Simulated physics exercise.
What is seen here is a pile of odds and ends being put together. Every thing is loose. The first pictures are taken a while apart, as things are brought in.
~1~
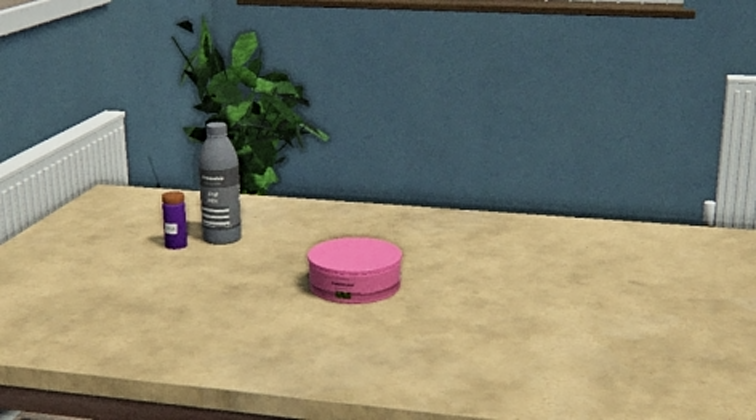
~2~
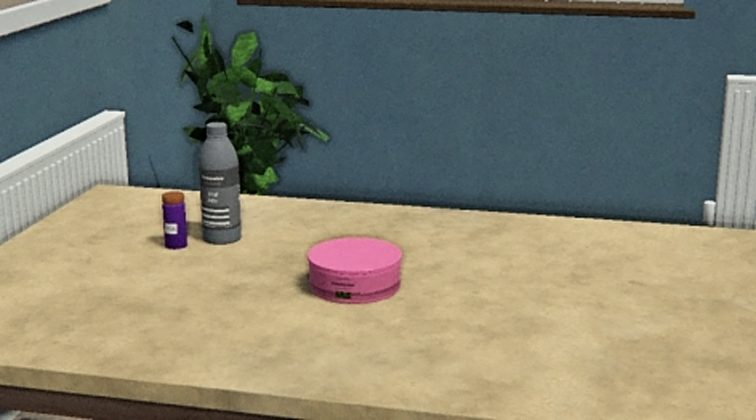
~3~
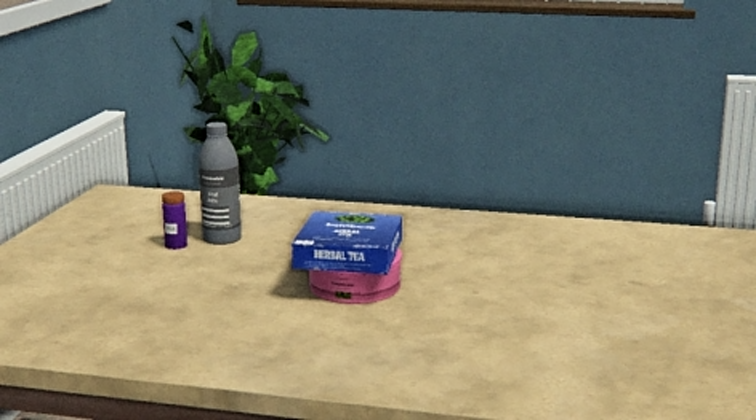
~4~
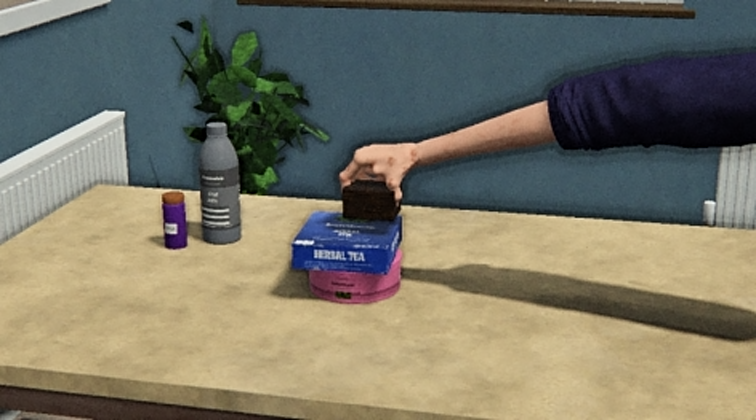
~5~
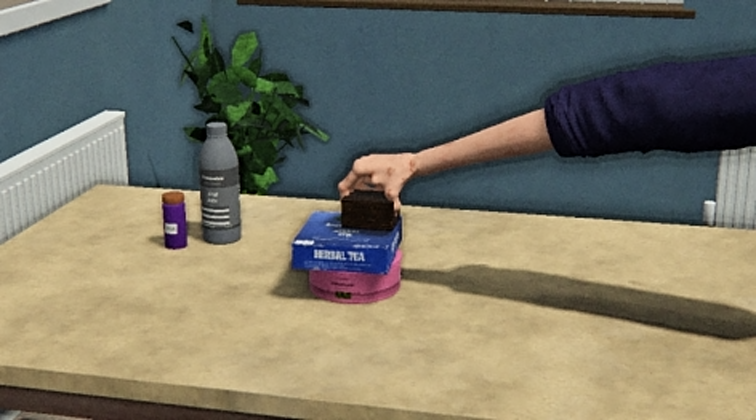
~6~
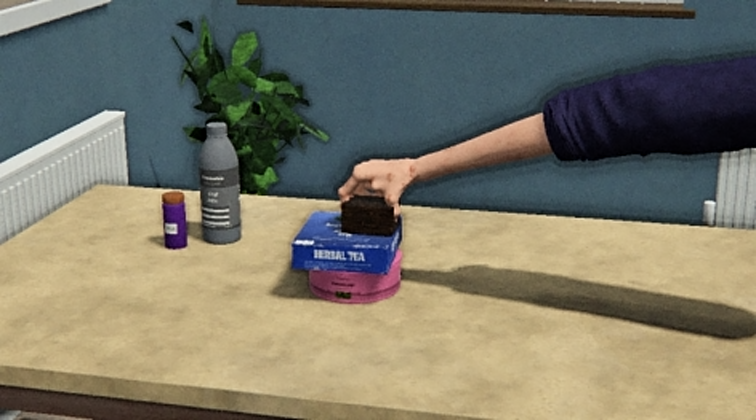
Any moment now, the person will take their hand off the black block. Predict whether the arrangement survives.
My guess is the pile will stay put.
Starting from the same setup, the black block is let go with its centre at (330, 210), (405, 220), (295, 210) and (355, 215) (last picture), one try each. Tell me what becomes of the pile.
In the first case the pile remains standing, in the second it topples, in the third it topples and in the fourth it remains standing.
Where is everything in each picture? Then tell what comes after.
In the first picture, the last thing is not in view yet; purple shaker (175, 220).
In the second picture, the last thing is not in view yet; grey bottle (219, 183).
In the third picture, the last thing is not in view yet; purple shaker (175, 220).
The fourth picture shows on its way; black block (372, 200); grey bottle (219, 183).
The fifth picture shows on its way; black block (371, 210); purple shaker (175, 220).
The sixth picture shows set down, still held; black block (371, 215); grey bottle (219, 183).
Then, 0.40 s after the last picture, nothing has stirred.
Then, 0.90 s after the last picture, black block resting near (371, 216).
At rest, all 5 in place. Seen from the same camera at the end, black block near (371, 216). The pile stays up.
